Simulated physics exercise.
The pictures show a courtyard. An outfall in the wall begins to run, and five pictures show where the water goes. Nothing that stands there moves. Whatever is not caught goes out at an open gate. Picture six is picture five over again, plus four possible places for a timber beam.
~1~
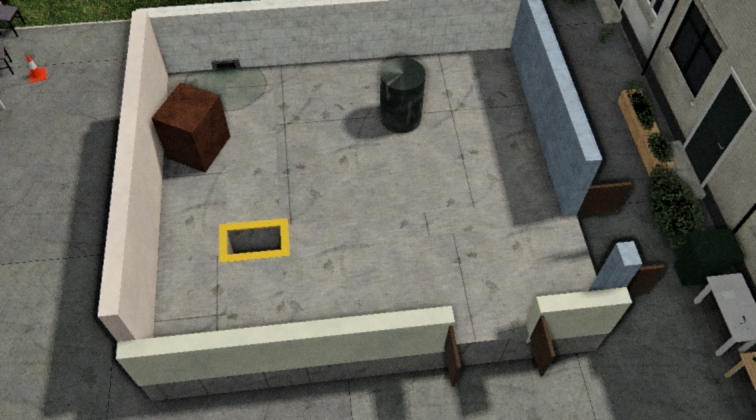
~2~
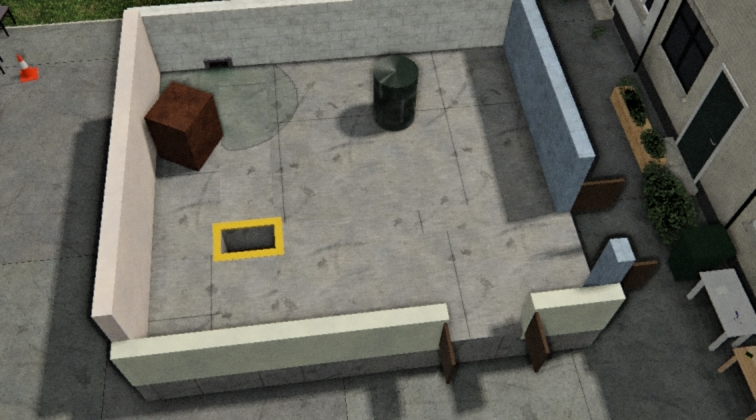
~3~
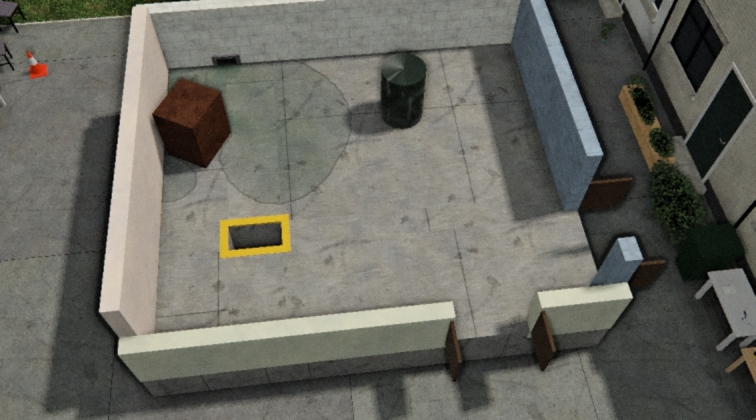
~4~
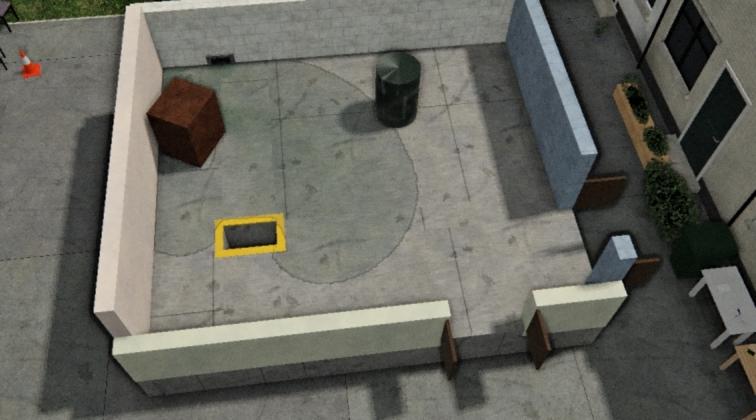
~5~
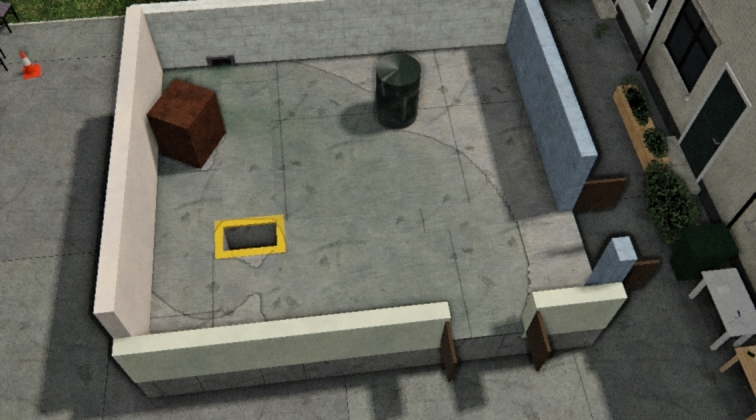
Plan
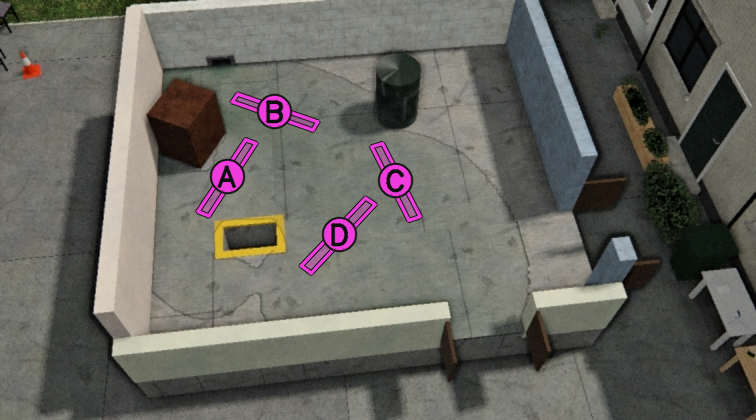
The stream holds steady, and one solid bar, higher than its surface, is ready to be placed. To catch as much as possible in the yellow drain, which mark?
It is D.
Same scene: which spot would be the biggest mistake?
Here it is spot A.
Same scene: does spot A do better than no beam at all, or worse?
Spot A is worse.
In magenta, A from (203, 213) to (250, 141); B from (235, 97) to (315, 125); C from (377, 145) to (414, 218); D from (306, 269) to (370, 201).
Choosing A, about 5 % of the stream goes into the yellow drain, about 94 % out by the gates.
Choosing B, about 13 % of the stream goes into the yellow drain, about 87 % out by the gates.
Choosing C, about 16 % of the stream goes into the yellow drain, about 83 % out by the gates.
Choosing D, about 25 % of the stream goes into the yellow drain, about 74 % out by the gates.
